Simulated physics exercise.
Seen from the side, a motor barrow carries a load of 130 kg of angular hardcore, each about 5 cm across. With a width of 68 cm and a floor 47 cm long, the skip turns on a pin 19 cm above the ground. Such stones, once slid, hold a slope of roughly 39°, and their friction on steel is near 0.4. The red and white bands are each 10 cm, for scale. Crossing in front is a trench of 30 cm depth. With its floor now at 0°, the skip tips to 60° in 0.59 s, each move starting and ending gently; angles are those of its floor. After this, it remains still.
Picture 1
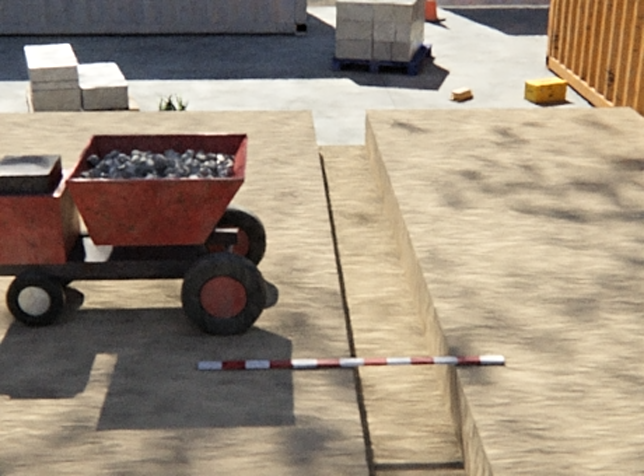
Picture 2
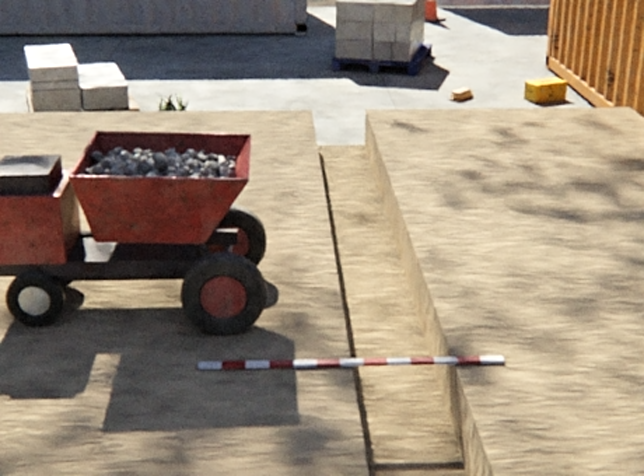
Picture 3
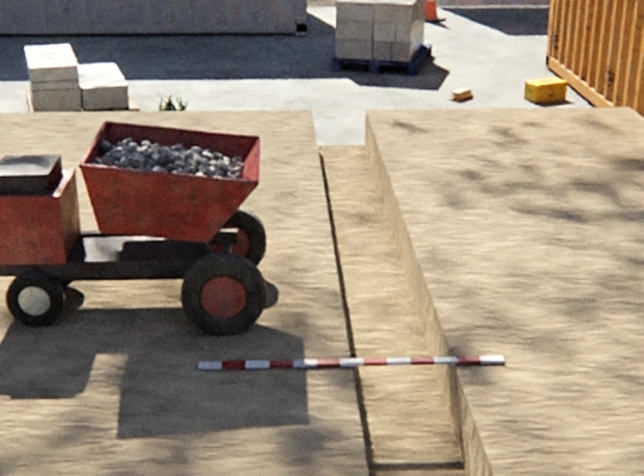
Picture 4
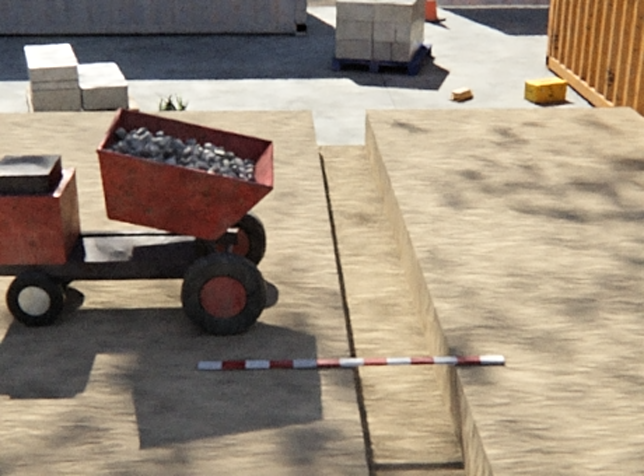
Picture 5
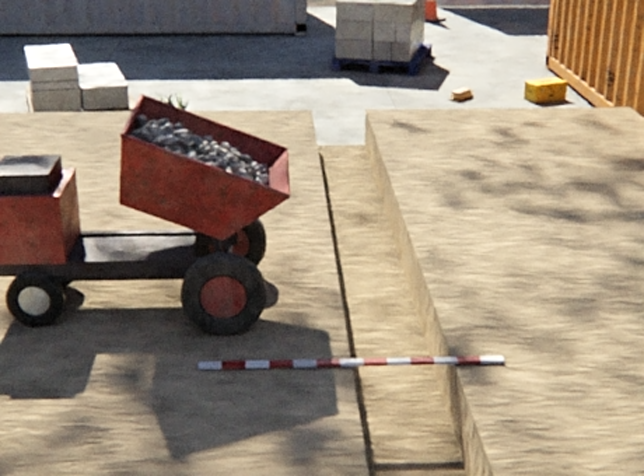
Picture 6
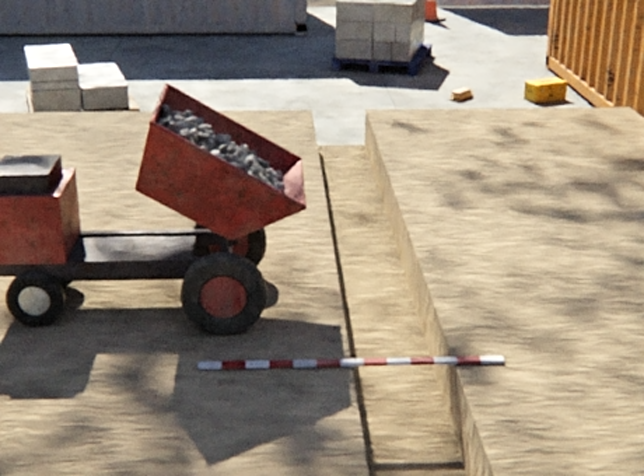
A red skip heaped with grey stones sits level on a small wheeled barrow beside a trench, then begins tilting slowly to the right. Its left end rises steadily while its right lip lowers toward the trench, until it leans steeply, the stones still inside and the wheels unmoved.
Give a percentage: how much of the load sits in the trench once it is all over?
39 %.
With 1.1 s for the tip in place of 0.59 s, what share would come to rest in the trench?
Roughly 20 per cent would.
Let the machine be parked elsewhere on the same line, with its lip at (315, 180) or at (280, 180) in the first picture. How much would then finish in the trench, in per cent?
From the first spot near 10, from the second near 25 per cent.
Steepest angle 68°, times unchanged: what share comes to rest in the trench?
Share in trench: Approx. 60%.
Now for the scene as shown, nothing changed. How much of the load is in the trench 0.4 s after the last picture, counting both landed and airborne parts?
Something like 5 in a hundred.
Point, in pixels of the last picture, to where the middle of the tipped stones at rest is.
Their middle lands near (403, 348).
Then, 0.1 s after the last picture the floor is at 50°, 100 % in the skip; the foremost stones are at (312, 216).
Then, 0.4 s after the last picture the floor is at 60°, 93 % in the skip, 7 % in the trench; the foremost stones are at (395, 276).
Then, 0.7 s after the last picture the floor is at 60°, 63 % in the skip, 33 % in the trench, 3 % past the trench; the foremost stones are at (498, 306).
Then, 2.7 s after the last picture the floor is at 60°, 57 % in the skip, 39 % in the trench, 3 % past the trench; the foremost stones are at (557, 318).
